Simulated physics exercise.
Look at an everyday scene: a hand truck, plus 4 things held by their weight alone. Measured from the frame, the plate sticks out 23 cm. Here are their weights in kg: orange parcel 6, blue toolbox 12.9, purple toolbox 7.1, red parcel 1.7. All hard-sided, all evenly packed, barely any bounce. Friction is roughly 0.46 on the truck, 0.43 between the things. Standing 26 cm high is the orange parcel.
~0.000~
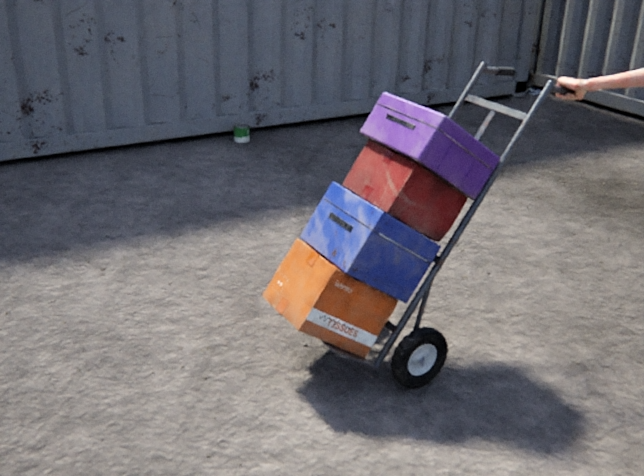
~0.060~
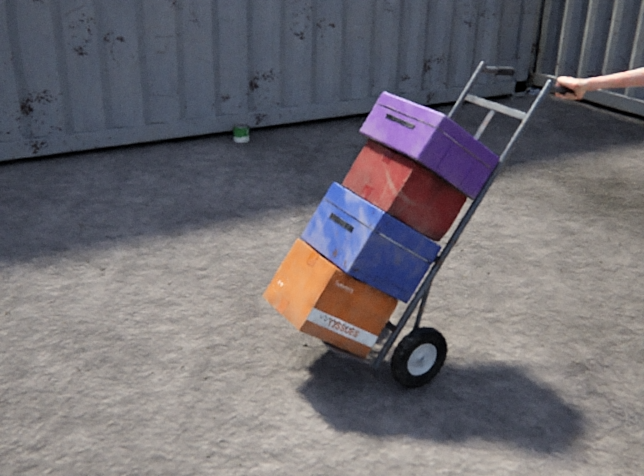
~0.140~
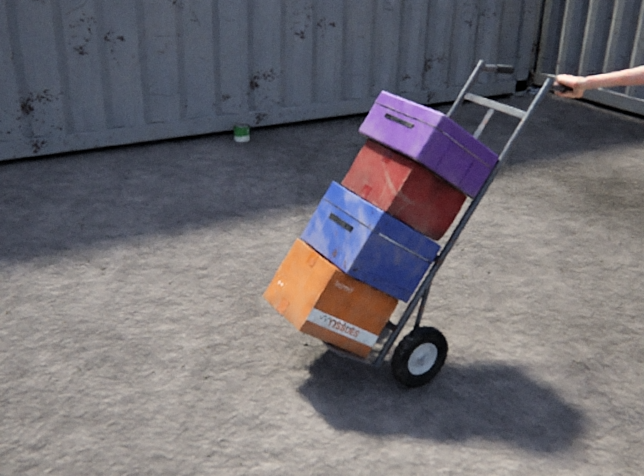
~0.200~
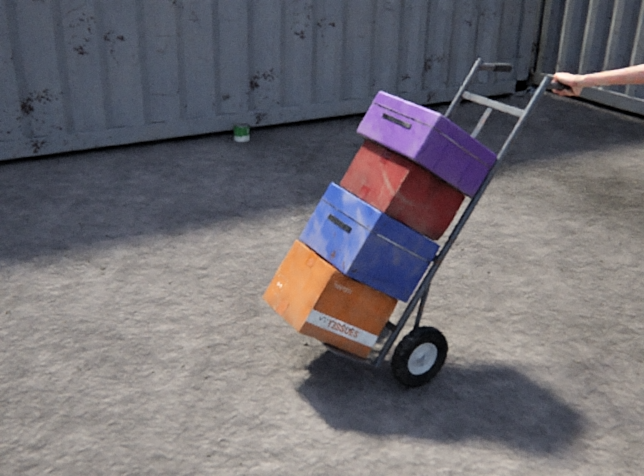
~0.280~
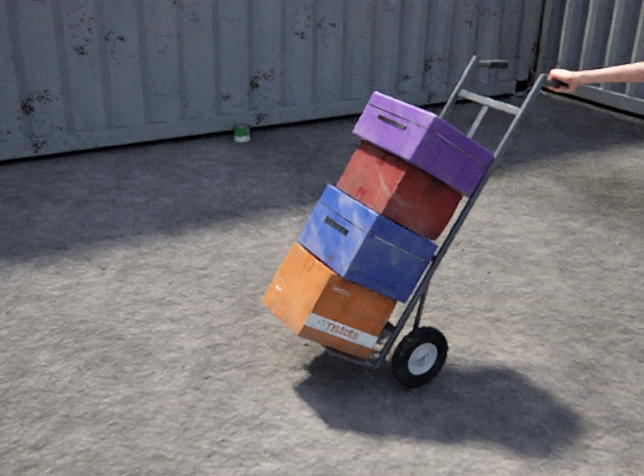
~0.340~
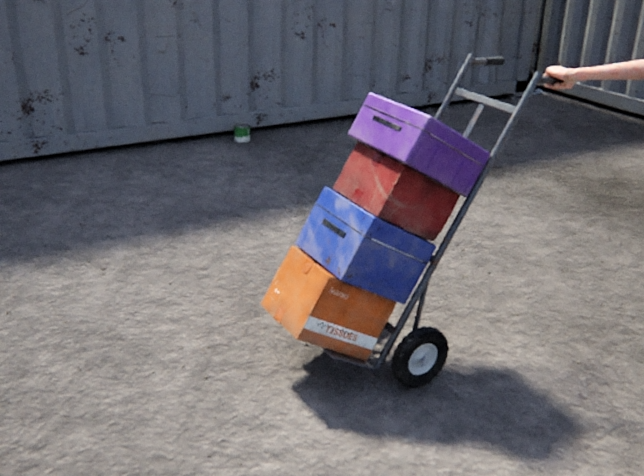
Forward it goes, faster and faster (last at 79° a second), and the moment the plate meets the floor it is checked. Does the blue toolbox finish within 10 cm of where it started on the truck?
Yes.
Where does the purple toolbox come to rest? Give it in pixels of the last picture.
It ends up near (299, 179).
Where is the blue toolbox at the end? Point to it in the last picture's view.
It stops at about (320, 283).
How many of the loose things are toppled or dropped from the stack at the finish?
That makes 0.
After 0.74 s, 13° short of upright.
After 1.04 s, truck upright; blue toolbox 6° off its base near (311, 283); purple toolbox 6° off its base; red parcel 6° off its base.
After 1.14 s, truck upright; blue toolbox 7° off its base near (308, 283); purple toolbox 7° off its base; red parcel 7° off its base.
After 1.54 s, truck upright; blue toolbox moved 2 cm near (316, 283); purple toolbox moved 13 cm; red parcel moved 8 cm.
In the end (2.2 s), all 4 under 10 cm from the start. In the last view, blue toolbox near (320, 283).
